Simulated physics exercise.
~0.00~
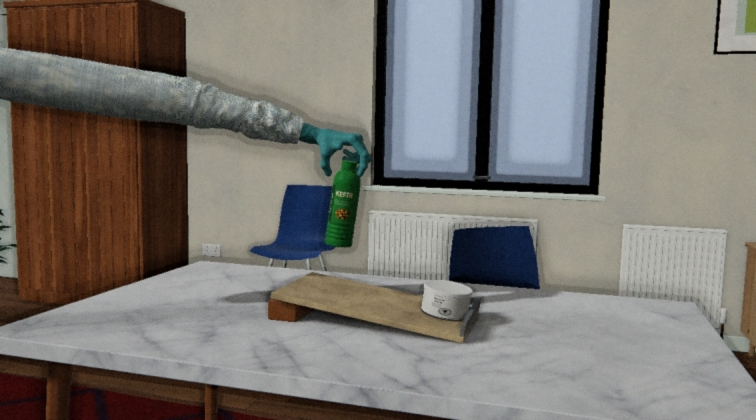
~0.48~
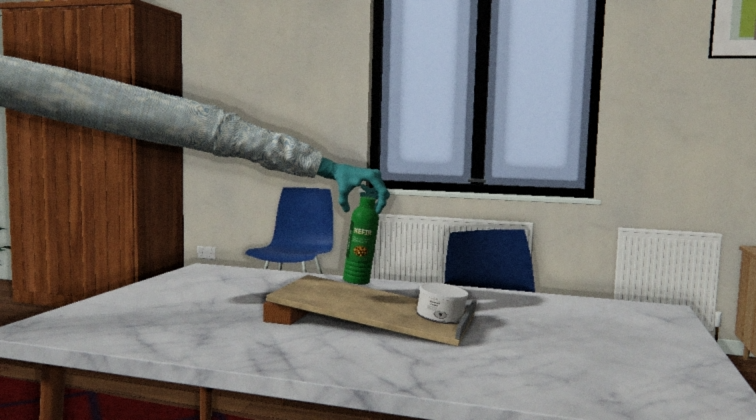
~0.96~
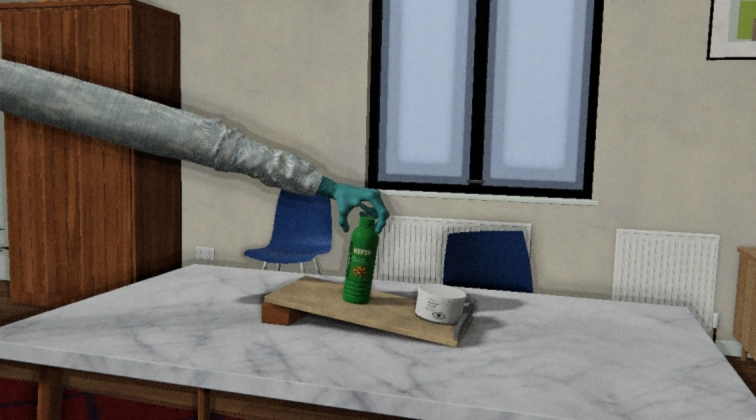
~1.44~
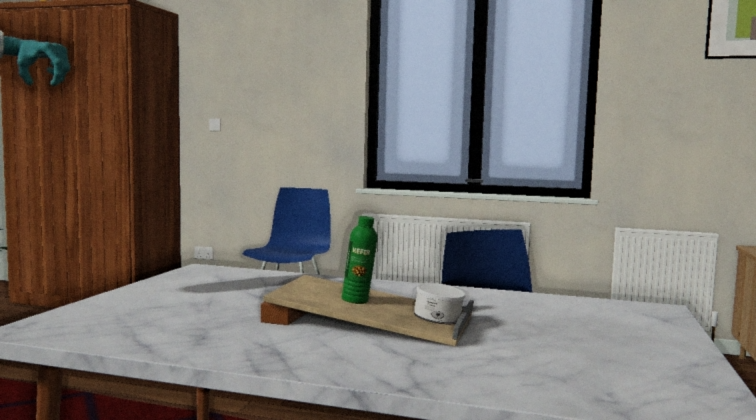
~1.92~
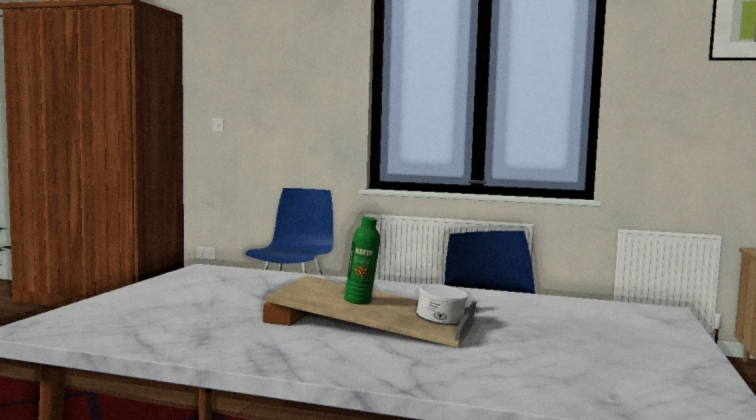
To begin with, a gloved hand in a pale sleeve reaches in from the left, holding a green bottle upright above a marble-topped table. On the table, a wooden board slopes gently down to the right, propped on a small block at its left end, with a white tub near its lower end. The hand moves the bottle slightly right and lowers it onto the board. It then lets go and draws back to the left, out of view. The bottle stays standing where it was placed, and the tub also remains still.
